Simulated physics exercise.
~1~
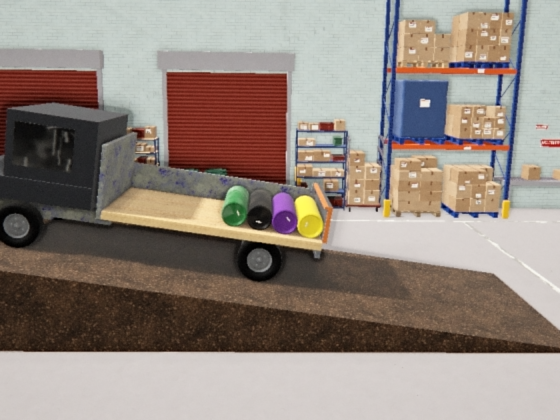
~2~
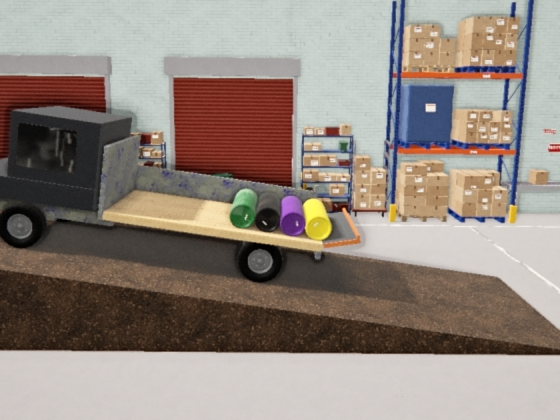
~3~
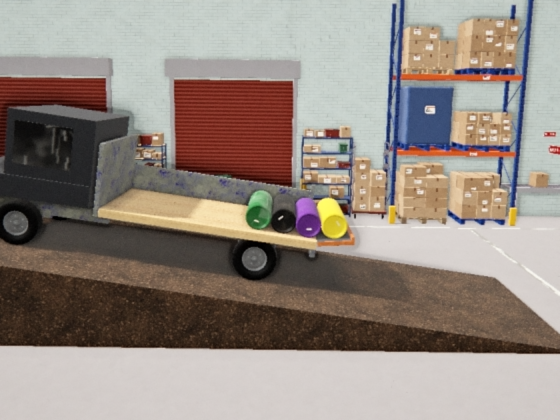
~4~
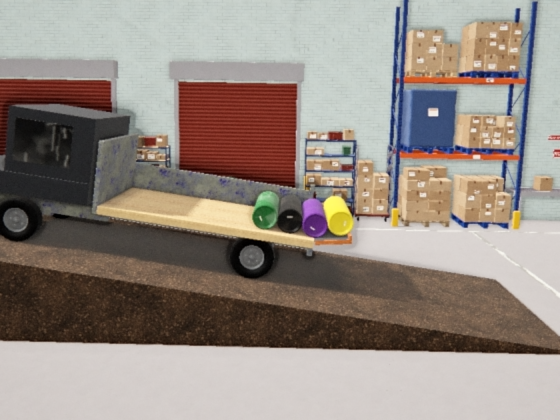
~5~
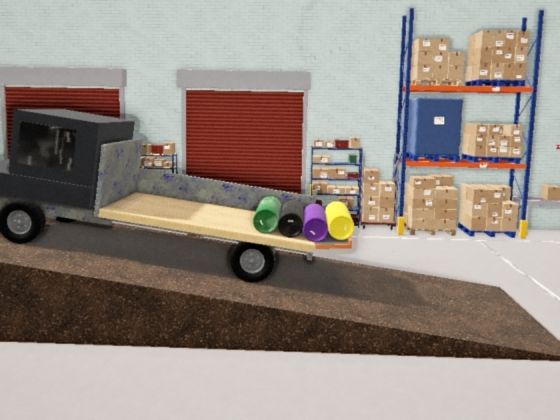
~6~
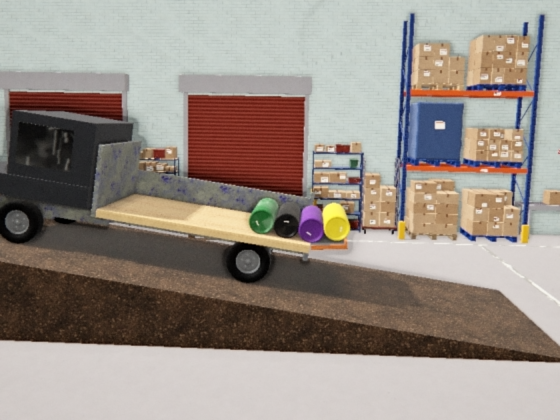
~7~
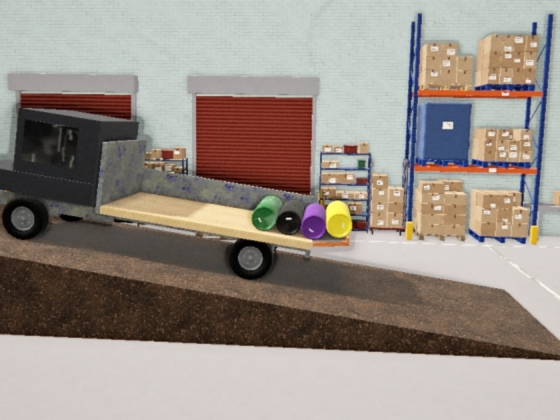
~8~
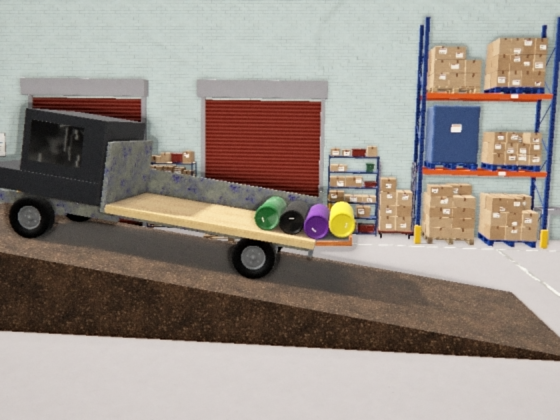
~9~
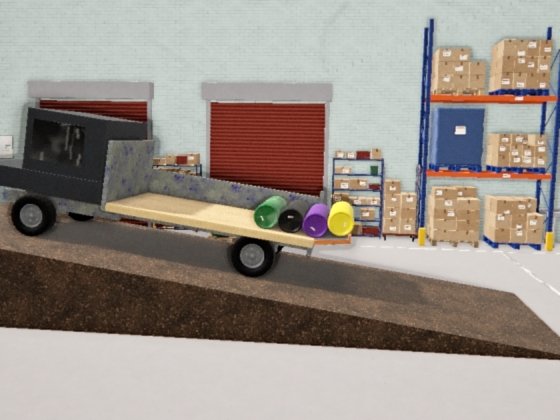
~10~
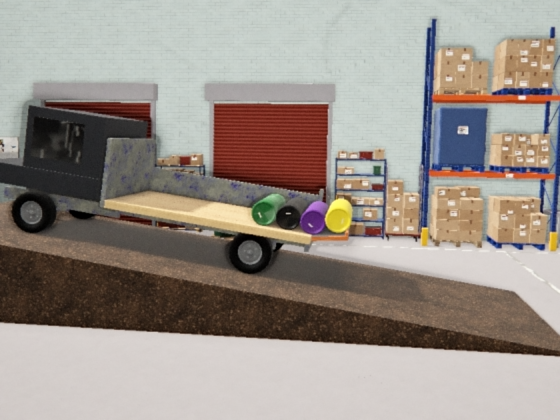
In the video, a pick-up stands nose-up on a ramp as its tailgate drops, and green, black, purple and yellow cylinders roll right along the bed. The yellow one moves onto the lowered gate and all four stop, staying bunched together at the rear, with none falling off.
